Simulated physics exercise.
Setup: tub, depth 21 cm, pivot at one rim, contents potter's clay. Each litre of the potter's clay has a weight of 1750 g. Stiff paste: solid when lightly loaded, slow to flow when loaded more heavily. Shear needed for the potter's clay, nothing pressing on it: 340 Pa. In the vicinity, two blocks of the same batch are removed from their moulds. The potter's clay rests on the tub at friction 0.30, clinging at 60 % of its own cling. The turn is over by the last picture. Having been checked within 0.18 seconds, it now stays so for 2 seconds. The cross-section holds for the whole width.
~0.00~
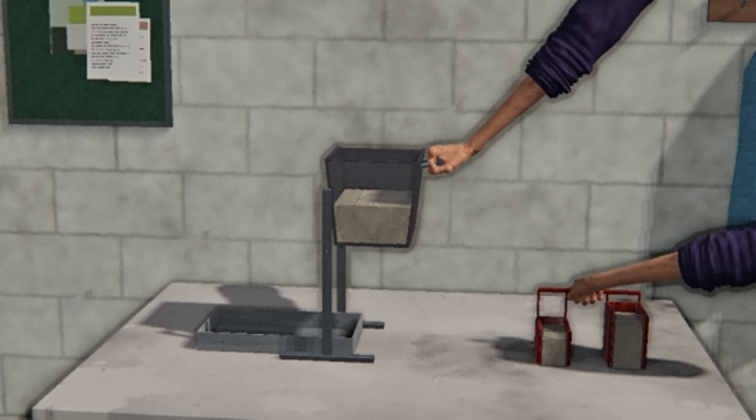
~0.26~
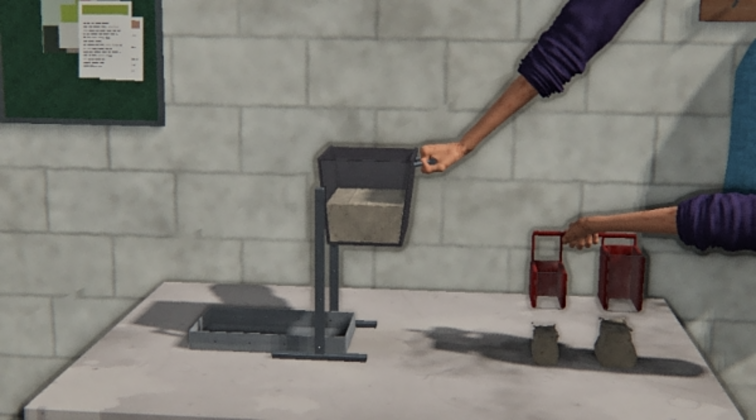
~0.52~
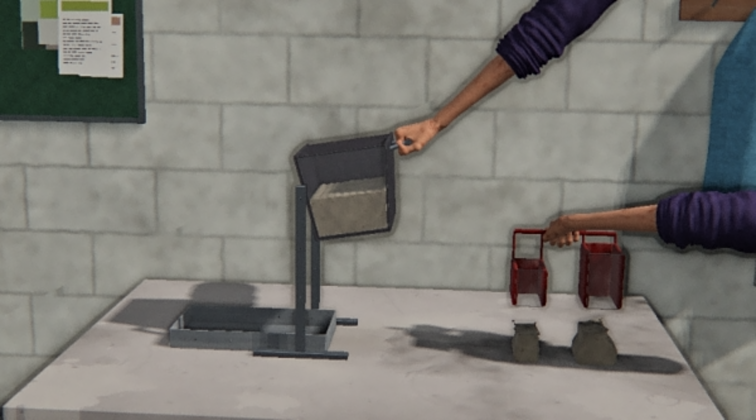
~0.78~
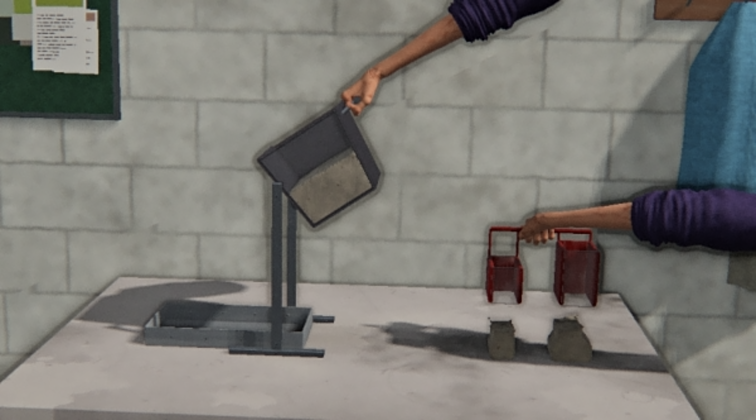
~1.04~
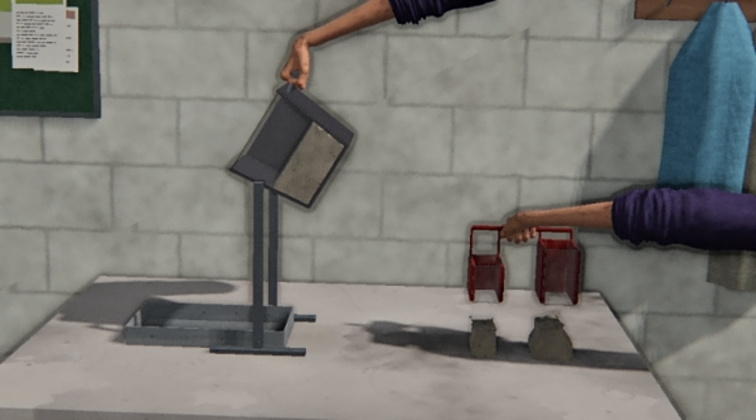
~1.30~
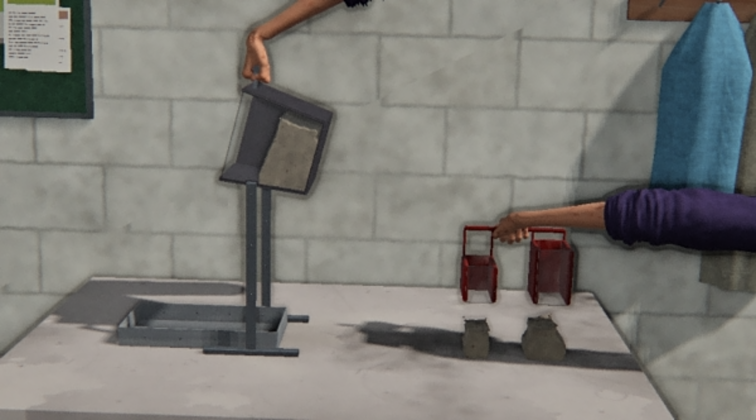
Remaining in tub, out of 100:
100 out of 100.
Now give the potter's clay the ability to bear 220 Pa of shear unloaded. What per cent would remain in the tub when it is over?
It would come to about 100 %.
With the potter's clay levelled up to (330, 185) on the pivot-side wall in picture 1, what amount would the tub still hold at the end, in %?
It would be close to 95 percent.
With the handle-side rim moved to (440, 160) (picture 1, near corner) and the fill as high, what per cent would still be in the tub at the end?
Some 100 percent would still be in the tub at the end.
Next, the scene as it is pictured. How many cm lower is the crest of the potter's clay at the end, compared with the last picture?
Roughly 4 cm.
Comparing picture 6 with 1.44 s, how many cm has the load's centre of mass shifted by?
About 2 cm.
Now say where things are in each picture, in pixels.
The first frame shows handle-side rim at (417, 162), tilt 0 degrees; highest point of the potter's clay at (358, 204); test blocks 7.5 cm, 12 cm high (left to right).
The second frame shows handle-side rim at (409, 161), tilt 0 degrees; highest point of the potter's clay at (350, 204); test blocks 7.4 cm, 9.6 cm high (left to right).
The third frame shows handle-side rim at (384, 145), tilt 9 degrees; highest point of the potter's clay at (381, 191); test blocks 7.4 cm, 8.9 cm high (left to right).
The fourth frame shows handle-side rim at (333, 111), tilt 34 degrees; highest point of the potter's clay at (351, 154); test blocks 7.4 cm, 8.9 cm high (left to right).
The fifth frame shows handle-side rim at (277, 93), tilt 59 degrees; highest point of the potter's clay at (315, 125); test blocks 7.4 cm, 8.9 cm high (left to right).
The sixth frame shows handle-side rim at (242, 92), tilt 76 degrees; highest point of the potter's clay at (284, 120); test blocks 7.4 cm, 8.9 cm high (left to right).
By 1.44 s, the tub is at 76 degrees and holds 100 %.
By 1.61 s, the tub is at 76 degrees and holds 100 %.
By 1.78 s, the tub is at 76 degrees and holds 100 %.
By 1.95 s, the tub is at 76 degrees and holds 100 %.
By 3.30 s, at the end, the tub is at 76 degrees and holds 100 %.
